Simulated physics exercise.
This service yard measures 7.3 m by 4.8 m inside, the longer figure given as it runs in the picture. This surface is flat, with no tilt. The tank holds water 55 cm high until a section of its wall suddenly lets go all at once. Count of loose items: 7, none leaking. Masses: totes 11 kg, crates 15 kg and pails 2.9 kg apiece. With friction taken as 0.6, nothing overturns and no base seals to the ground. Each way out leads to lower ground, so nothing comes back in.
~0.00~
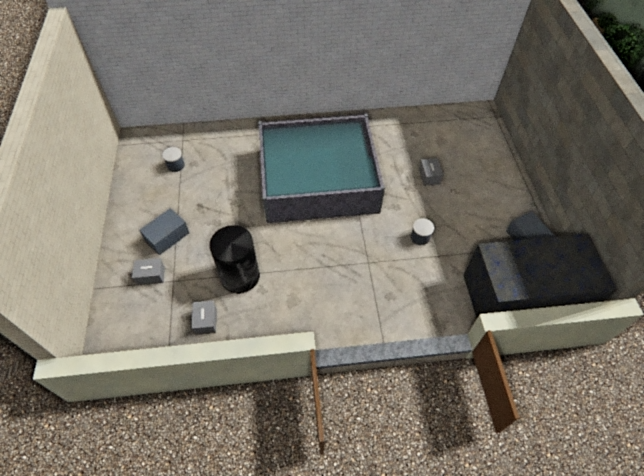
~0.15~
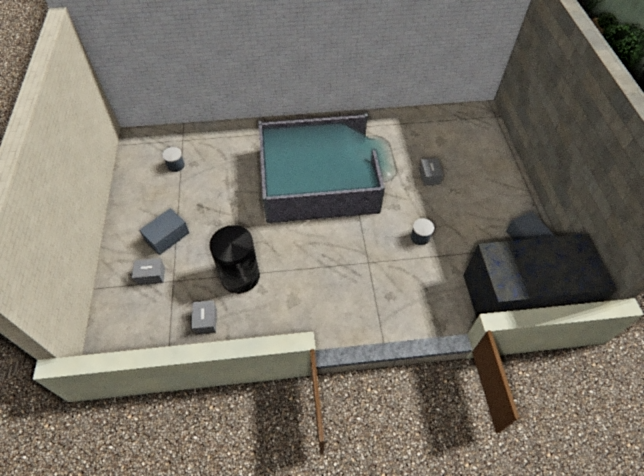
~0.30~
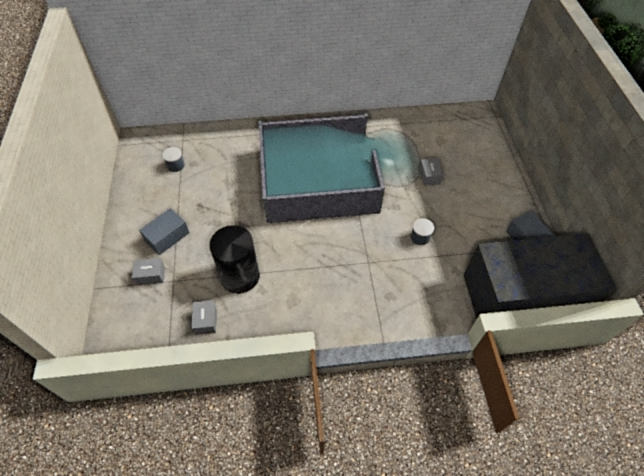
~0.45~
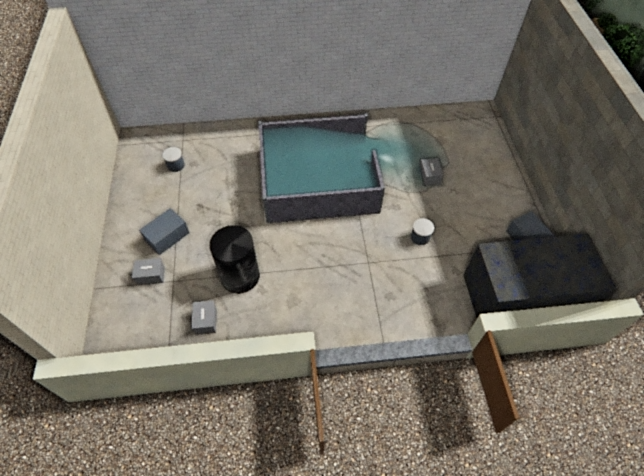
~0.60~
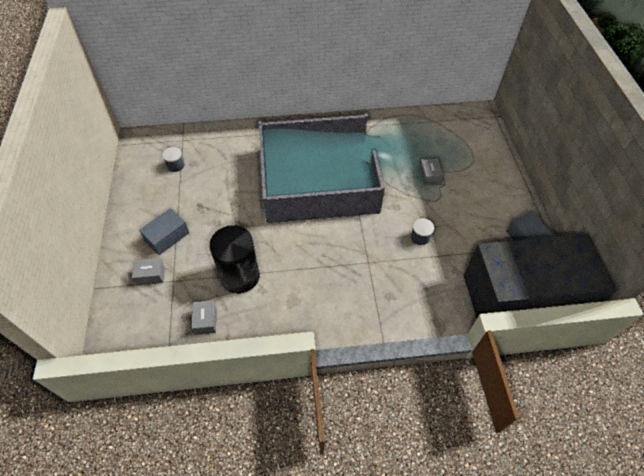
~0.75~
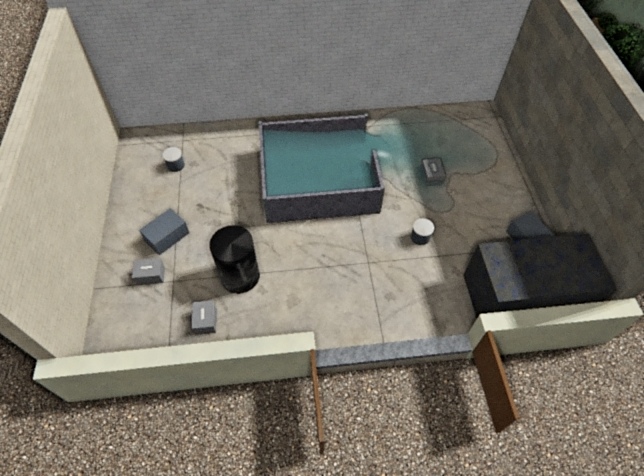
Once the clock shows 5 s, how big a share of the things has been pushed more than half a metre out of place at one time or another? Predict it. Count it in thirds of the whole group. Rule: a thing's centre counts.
The way it's going, it will be the middle band.
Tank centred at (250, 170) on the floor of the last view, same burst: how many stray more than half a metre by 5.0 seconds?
In that case the number is 2.
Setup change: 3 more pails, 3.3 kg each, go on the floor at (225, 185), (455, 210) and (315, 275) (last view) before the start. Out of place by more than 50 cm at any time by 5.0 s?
Each in turn ends up within the limit, beyond the limit, within the limit.
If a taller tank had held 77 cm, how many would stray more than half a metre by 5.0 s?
Then 3 of them.
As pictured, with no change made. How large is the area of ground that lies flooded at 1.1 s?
9.0 m2.
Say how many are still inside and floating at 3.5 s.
I get 2.
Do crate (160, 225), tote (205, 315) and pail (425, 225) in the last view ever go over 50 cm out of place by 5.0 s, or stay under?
Taking them in turn, the answers are smaller, smaller and greater.
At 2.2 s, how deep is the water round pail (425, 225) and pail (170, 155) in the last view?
Depth approx. 1 cm / 0 cm.
After 1.1 s 0 of 7 are over 50 cm from their spots; 0 afloat.
After 2.2 s 1 of 7 are over 50 cm from their spots; 0 afloat.
After 3.5 s 2 of 7 are over 50 cm from their spots; 2 afloat.
After 5.0 s 3 of 7 are over 50 cm from their spots, and 3 have been at some point; 1 afloat.
